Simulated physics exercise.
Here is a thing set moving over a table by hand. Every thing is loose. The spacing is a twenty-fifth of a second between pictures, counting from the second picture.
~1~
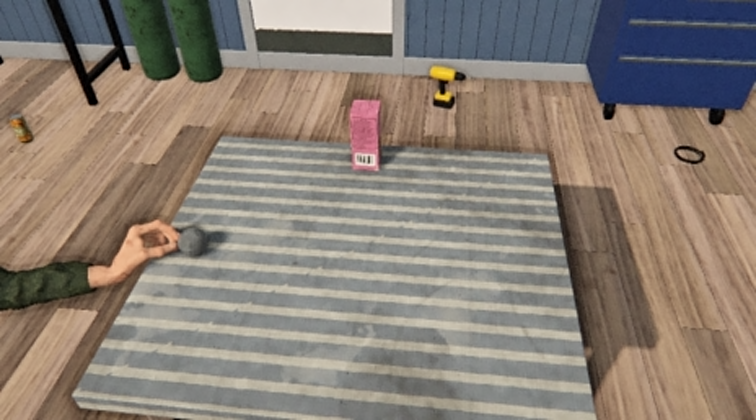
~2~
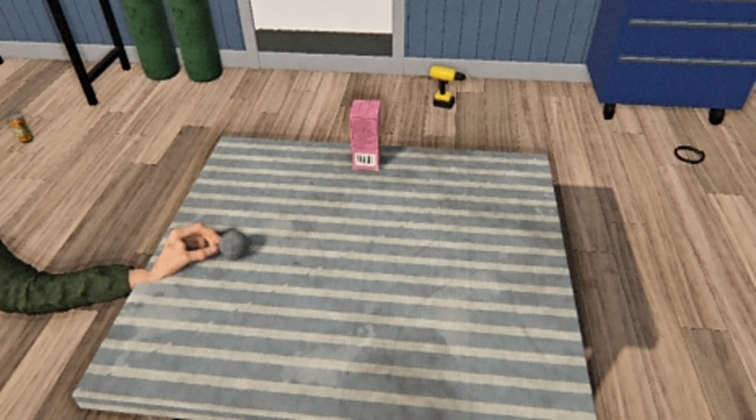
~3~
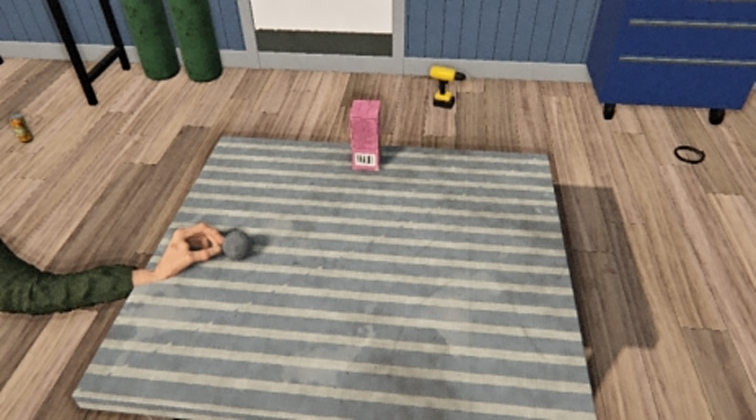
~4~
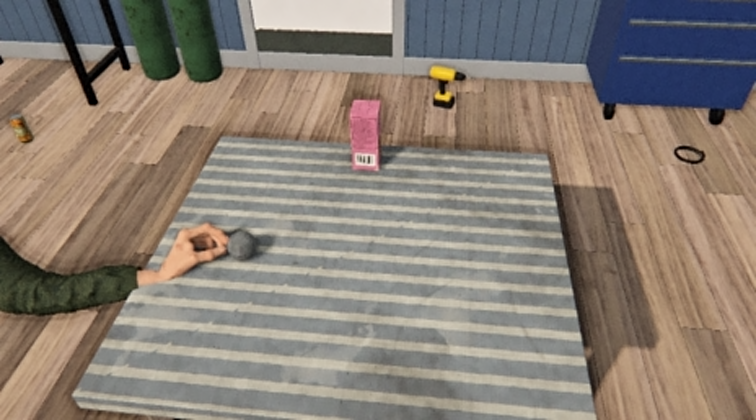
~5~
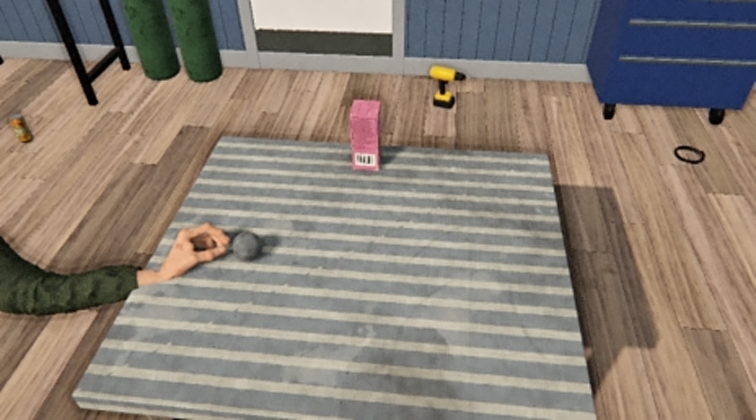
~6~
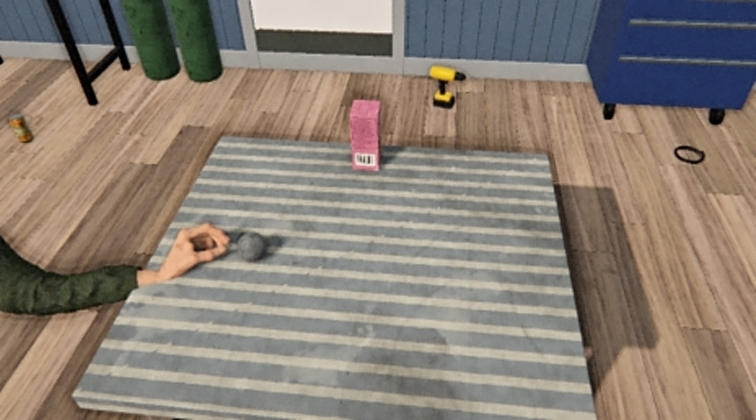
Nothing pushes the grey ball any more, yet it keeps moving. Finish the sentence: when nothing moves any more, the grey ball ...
... is still on the table.
Then, 0.10 s on from there, grey ball shifted about its own width near (263, 247).
Then, 0.30 s on from there, grey ball shifted about its own width near (278, 249).
In the end, moved from the start, grey ball. At the end, from the last picture's camera, grey ball near (283, 249).
